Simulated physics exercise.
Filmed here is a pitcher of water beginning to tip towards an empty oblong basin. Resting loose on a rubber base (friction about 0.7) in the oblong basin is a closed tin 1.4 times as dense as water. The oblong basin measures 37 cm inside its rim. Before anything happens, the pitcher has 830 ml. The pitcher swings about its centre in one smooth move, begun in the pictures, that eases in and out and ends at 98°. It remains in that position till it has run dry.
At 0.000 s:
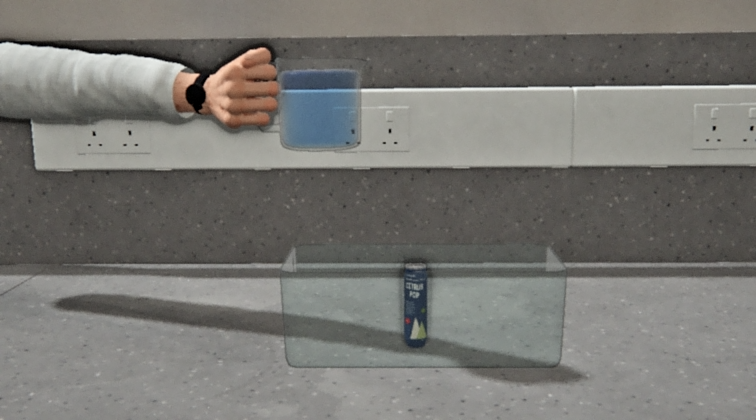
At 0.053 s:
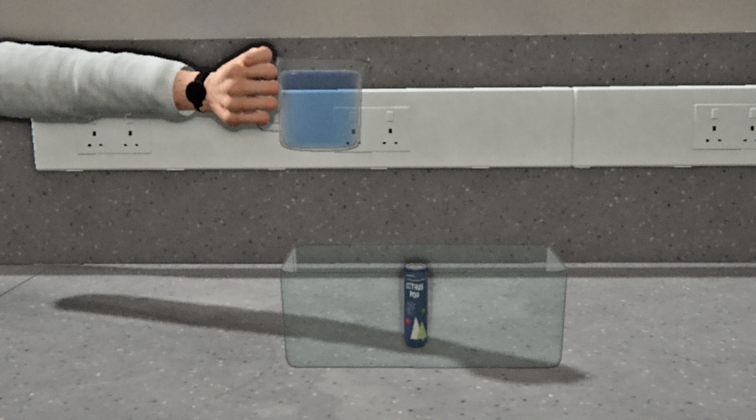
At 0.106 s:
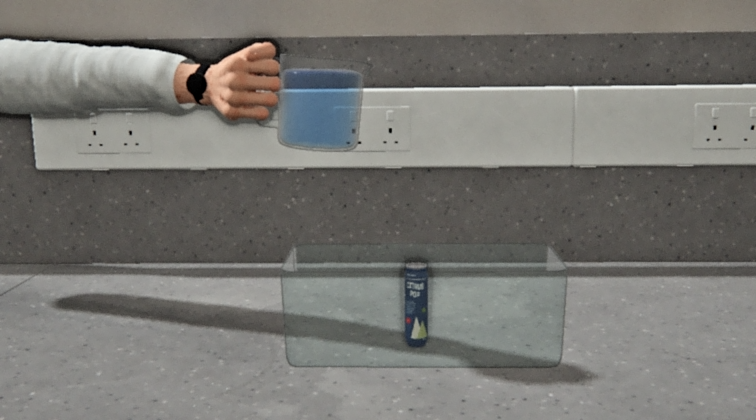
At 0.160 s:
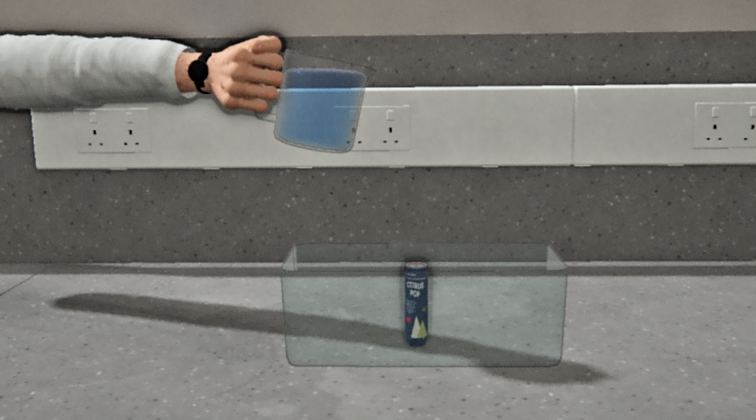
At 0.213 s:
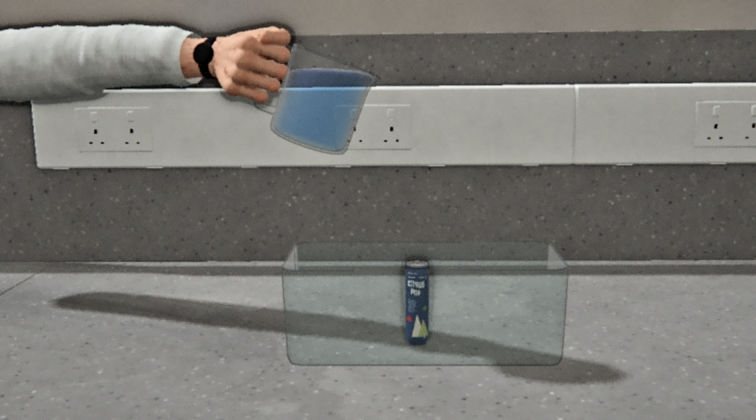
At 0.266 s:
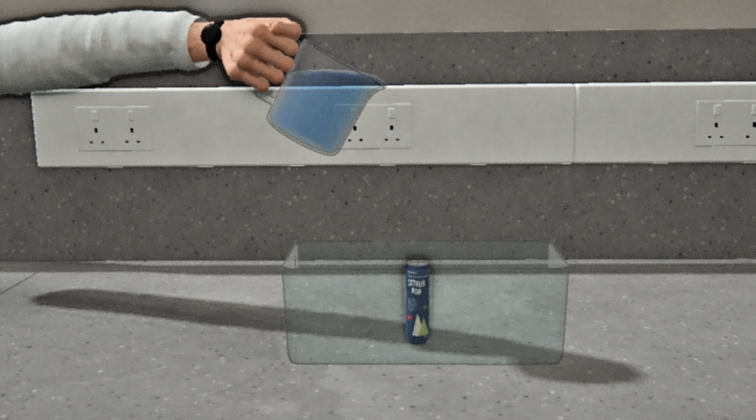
The clip shows a hand holding a clear pitcher of blue liquid above an empty, transparent oblong basin with a dark blue tin inside. The hand rises slightly as the pitcher smoothly tilts to the right.
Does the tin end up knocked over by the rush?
No.
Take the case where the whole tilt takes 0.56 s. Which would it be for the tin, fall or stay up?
Holds steady.
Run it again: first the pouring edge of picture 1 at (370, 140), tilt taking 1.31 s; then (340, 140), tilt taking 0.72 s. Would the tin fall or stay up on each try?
Try 1: Still standing; try 2: Still standing.
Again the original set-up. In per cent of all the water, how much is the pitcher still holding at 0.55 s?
About 64 percent.
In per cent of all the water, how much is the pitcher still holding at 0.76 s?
22 %.
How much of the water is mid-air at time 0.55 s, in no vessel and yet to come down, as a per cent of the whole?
30 per cent.
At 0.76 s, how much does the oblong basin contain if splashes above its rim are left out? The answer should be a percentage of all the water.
50 per cent, give or take a little.
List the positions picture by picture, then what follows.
Tilt 0°; pouring edge (370, 59); surface from (281, 73) to (360, 72); the oblong basin's rim runs from (287, 259) to (557, 258); the tin's top is at (416, 270), in the first picture.
Tilt 1°; pouring edge (371, 61); surface from (281, 72) to (361, 73), in the second picture.
Tilt 5°; pouring edge (374, 64); surface from (283, 71) to (364, 73), in the third picture.
Tilt 11°; pouring edge (378, 69); surface from (286, 71) to (367, 74), in the fourth picture.
Tilt 20°; pouring edge (383, 77); surface from (287, 77) to (375, 75), in the fifth picture.
Tilt 29°; pouring edge (386, 87); surface from (281, 89) to (380, 80); 1 per cent is over the edge, in the sixth picture.
After 0.55 s the tilt is 85° and 63 per cent is still to pour; the tin stands where it began.
After 0.76 s the tilt is 98° and 21 per cent is still to pour; the tin stands where it began.
After 0.98 s the tilt is 98° and 6 per cent is still to pour; the tin stands where it began.
After 1.22 s the tilt is 98° and 1 per cent is still to pour; the tin stands where it began.
In the end the tin stands where it began.
